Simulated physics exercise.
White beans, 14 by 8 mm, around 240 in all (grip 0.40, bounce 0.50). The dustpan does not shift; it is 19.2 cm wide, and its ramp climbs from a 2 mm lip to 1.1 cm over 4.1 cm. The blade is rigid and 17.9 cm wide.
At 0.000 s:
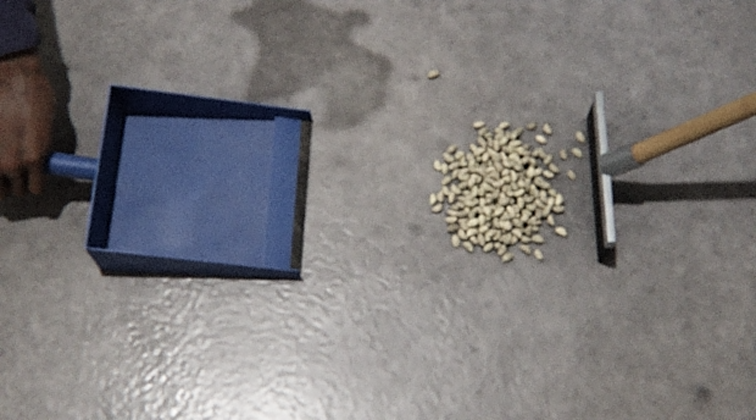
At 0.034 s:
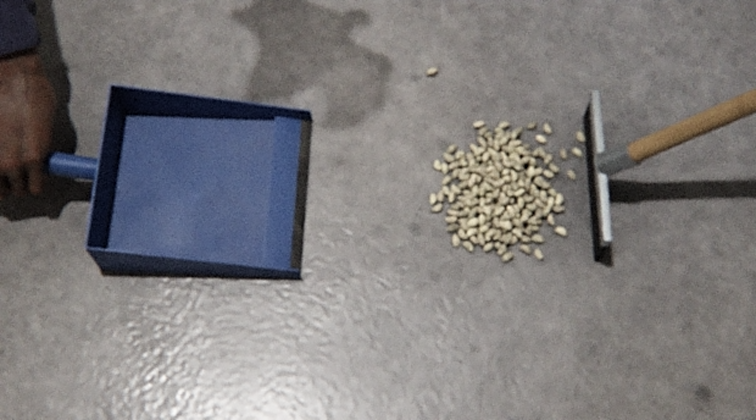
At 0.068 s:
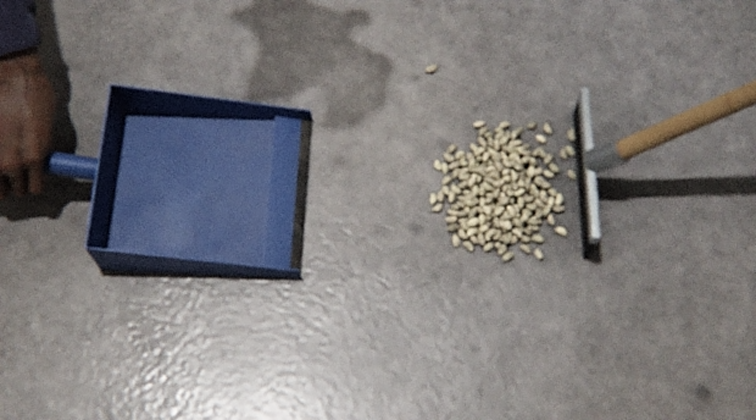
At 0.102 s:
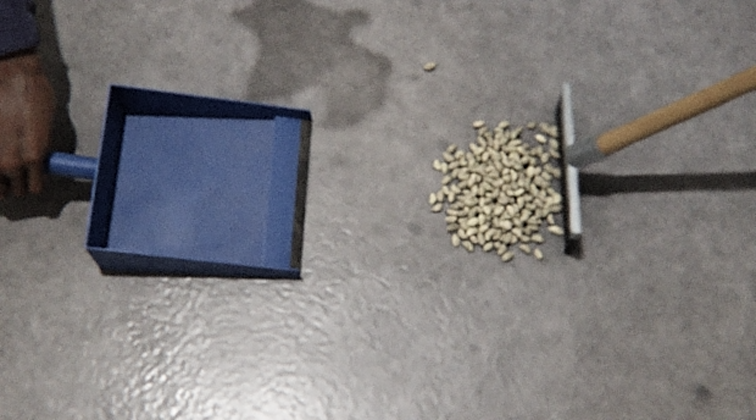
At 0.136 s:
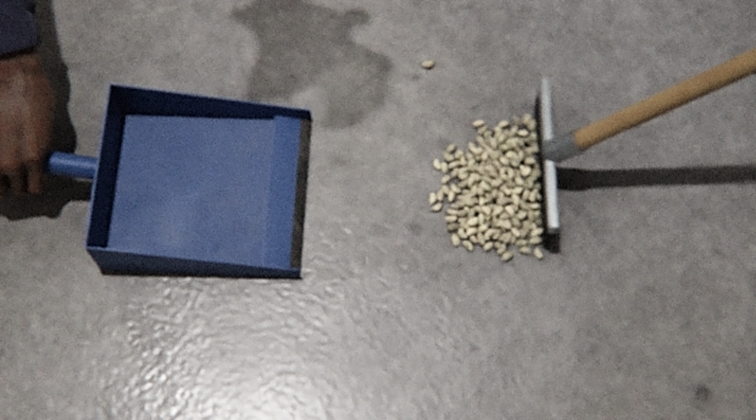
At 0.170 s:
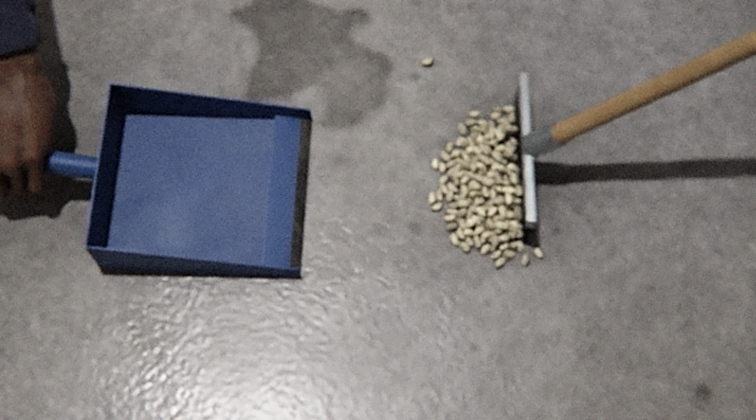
The clip opens on a loose pile of white beans on a grey floor, between a blue dustpan gripped by a hand at left and a wooden-handled blade at right. The blade slides left, meets the pile's right edge, then pushes the beans into a narrower heap while the dustpan stays still.
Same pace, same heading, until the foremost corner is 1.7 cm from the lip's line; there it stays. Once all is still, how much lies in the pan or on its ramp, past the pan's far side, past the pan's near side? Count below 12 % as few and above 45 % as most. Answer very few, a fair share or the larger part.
In the pan or on its ramp: A fair share; past the pan's far side: A fair share; past the pan's near side: Very few.
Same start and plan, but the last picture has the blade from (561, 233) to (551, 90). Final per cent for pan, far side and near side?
Pan 35, far 20, near 0.
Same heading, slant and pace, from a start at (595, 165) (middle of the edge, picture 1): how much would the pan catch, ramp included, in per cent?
Some 20 per cent.
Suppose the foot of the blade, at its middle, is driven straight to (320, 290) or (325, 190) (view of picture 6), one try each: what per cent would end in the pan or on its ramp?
Some 25 and 55 per cent.
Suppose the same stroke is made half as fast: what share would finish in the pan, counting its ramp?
In that case some 25 per cent.
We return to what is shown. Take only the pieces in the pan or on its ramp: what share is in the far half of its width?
About 80 per cent.
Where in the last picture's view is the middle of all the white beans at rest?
At about (304, 167).
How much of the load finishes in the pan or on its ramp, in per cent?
Some 30 per cent.
After 0.34 s, middle of the blade 12 cm from the lip; 0 % over the lip, far side 15 %, near side 0 %.
After 0.45 s, middle of the blade 5 cm from the lip; 5 % over the lip, far side 20 %, near side 0 %.
After 0.69 s, middle of the blade 2 cm from the lip; 30 % over the lip, far side 25 %, near side 5 %.
In the end, at 2.6 s, pan 30 %, far side 25 %, near side 5 %, in front of the lip or behind the blade 45 %.
